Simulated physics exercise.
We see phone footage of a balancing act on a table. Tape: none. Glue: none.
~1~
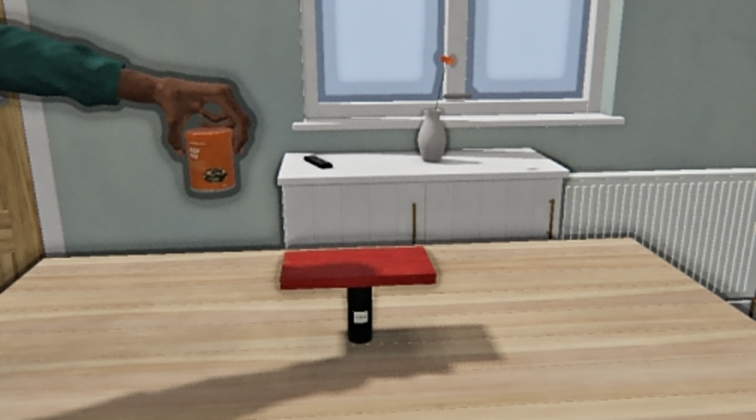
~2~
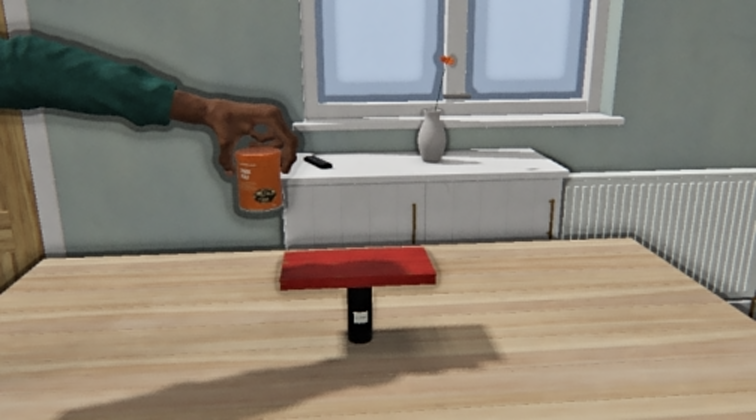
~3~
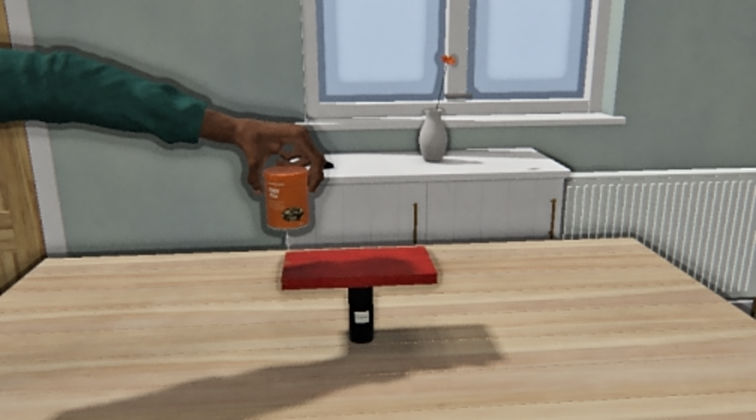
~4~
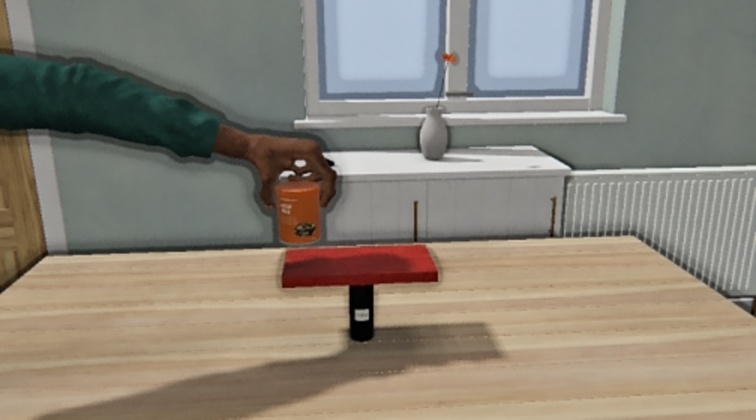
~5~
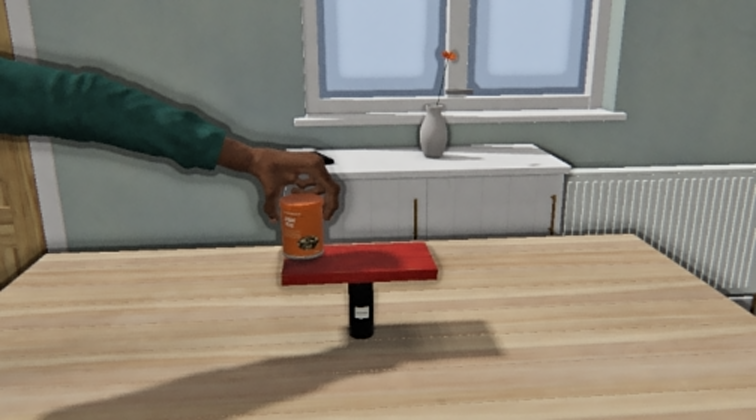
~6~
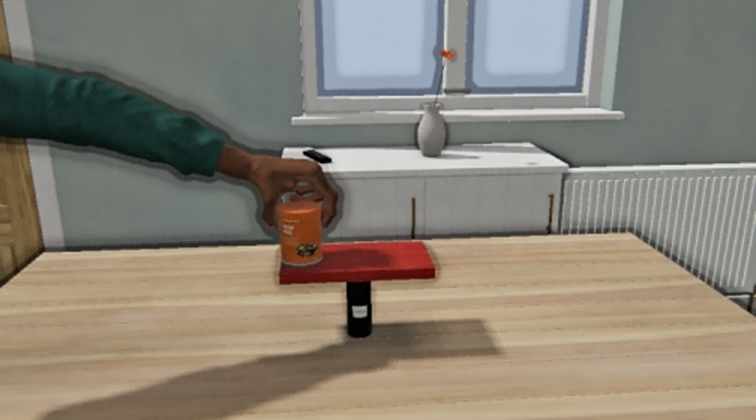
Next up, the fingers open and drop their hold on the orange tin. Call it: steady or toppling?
Toppling.
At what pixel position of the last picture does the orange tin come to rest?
End position in the final view: Approximately (234, 323).
Then, 0.40 s past the last view, orange tin now fallen; red board rocked 60° from its first pose; black shaker rocked 5° from its first pose.
Then, 0.60 s past the last view, red board now fallen; black shaker rocked 56° from its first pose.
Finally, fallen, black shaker, red board and orange tin. Final places as the last picture's camera would see them, orange tin near (234, 323). The stack loses its balance.
